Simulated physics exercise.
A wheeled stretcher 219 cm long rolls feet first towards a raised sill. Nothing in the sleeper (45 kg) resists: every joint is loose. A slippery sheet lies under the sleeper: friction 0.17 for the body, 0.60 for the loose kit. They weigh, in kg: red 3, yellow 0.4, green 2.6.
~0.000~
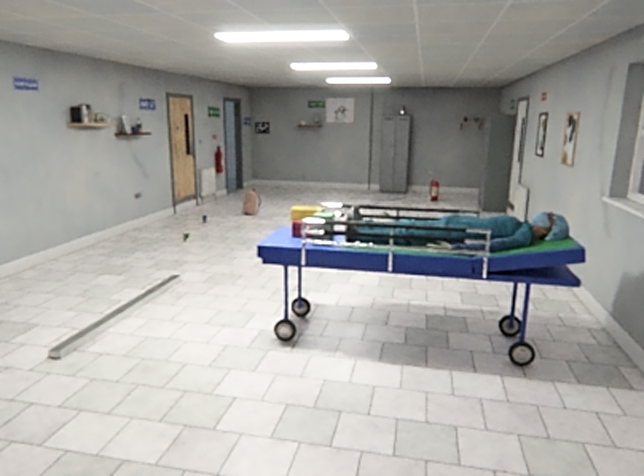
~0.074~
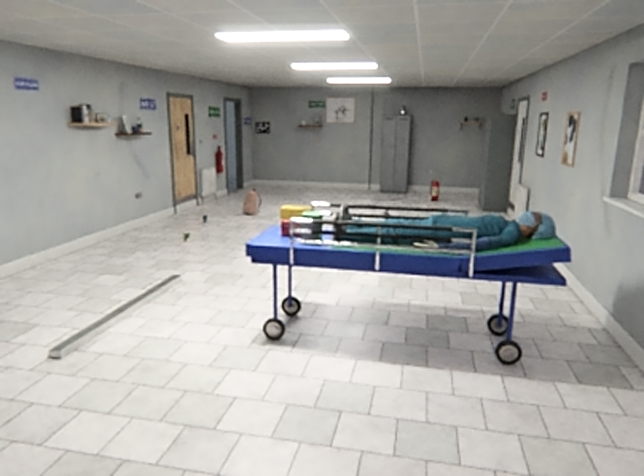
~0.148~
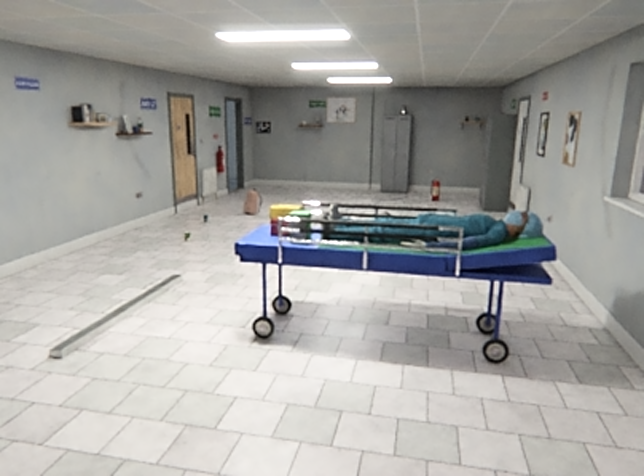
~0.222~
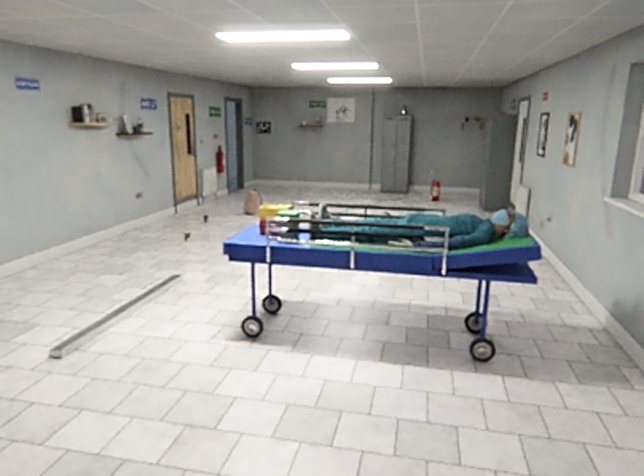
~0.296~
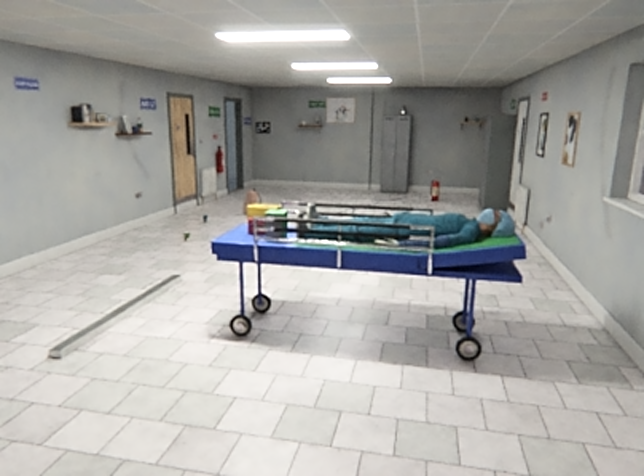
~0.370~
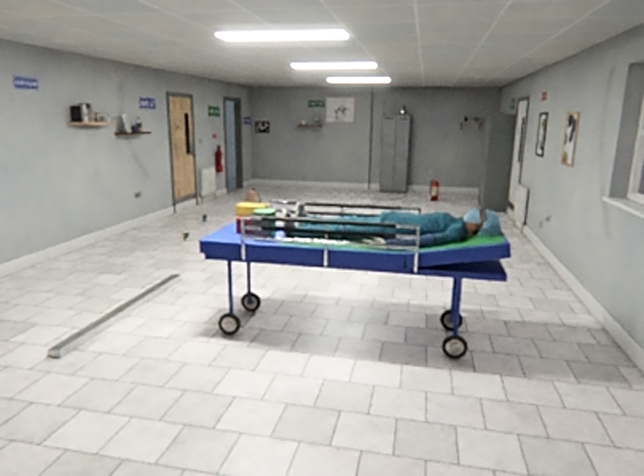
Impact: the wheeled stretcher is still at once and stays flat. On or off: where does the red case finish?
Here the red case stays on.
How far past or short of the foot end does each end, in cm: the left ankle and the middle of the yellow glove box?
Left ankle 30 short, yellow glove box 10 short.
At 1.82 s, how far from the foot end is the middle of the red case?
Some 10 cm short of it.
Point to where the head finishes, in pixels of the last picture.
Around (299, 224).
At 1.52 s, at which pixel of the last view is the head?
At about (308, 223).
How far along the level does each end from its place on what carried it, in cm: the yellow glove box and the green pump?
About: Yellow glove box 20, green pump 35.
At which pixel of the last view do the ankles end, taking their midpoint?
At about (143, 219).
It happens at 1.12 s.
After 1.27 s the red case is 17 cm short of the foot end, tilted 0°, near (138, 217) in the last picture's view.
After 1.52 s the red case is 15 cm short of the foot end, tilted 0°, near (136, 216) in the last picture's view.
After 1.82 s the red case is 11 cm short of the foot end, tilted 0°, near (131, 216) in the last picture's view; the left ankle 26 cm short of the foot end.
When all is still (2.0 s), red case stays on; yellow glove box stays on; green pump stays on; left ankle stops short of the foot end.
